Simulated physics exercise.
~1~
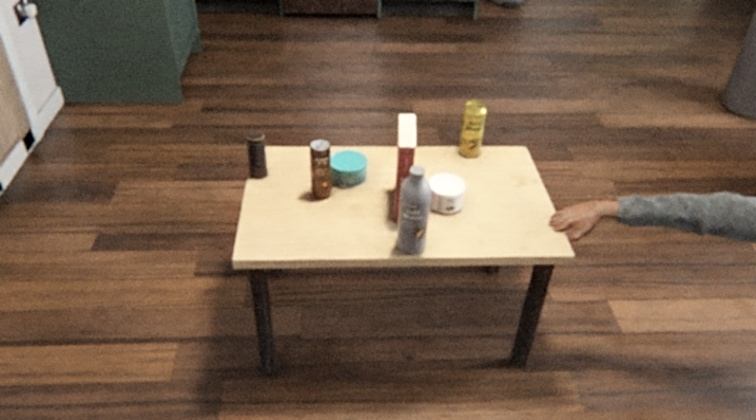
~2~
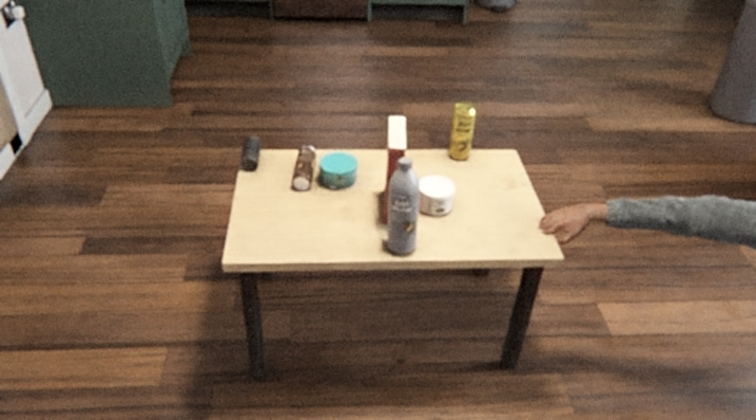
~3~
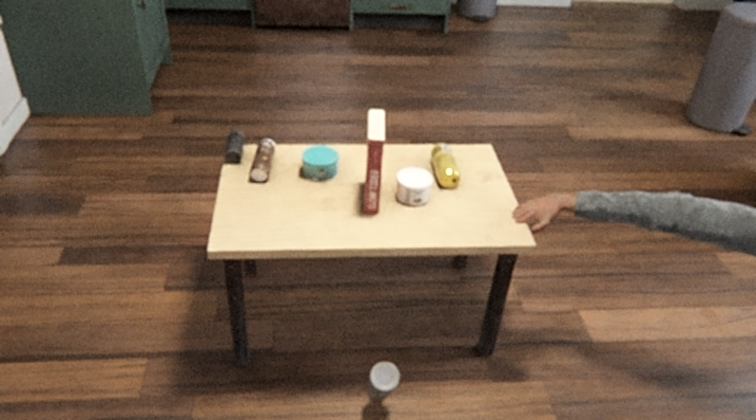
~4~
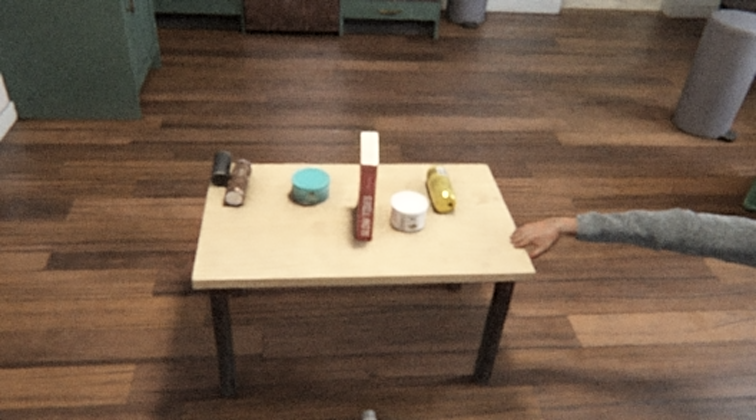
In a room with a dark wooden floor and green cabinets behind, a pale side table is seen from above and in front. A black shaker, a brown can and a turquoise tub stand on its left, a red book and a grey bottle near the middle, and a white tub and a yellow can further right, while a grey-sleeved arm reaches to the right edge. First the shaker and brown can topple. Then the yellow can falls over, and the bottle drops off the front. The book and both tubs stay upright, with the three toppled things still lying on the table.
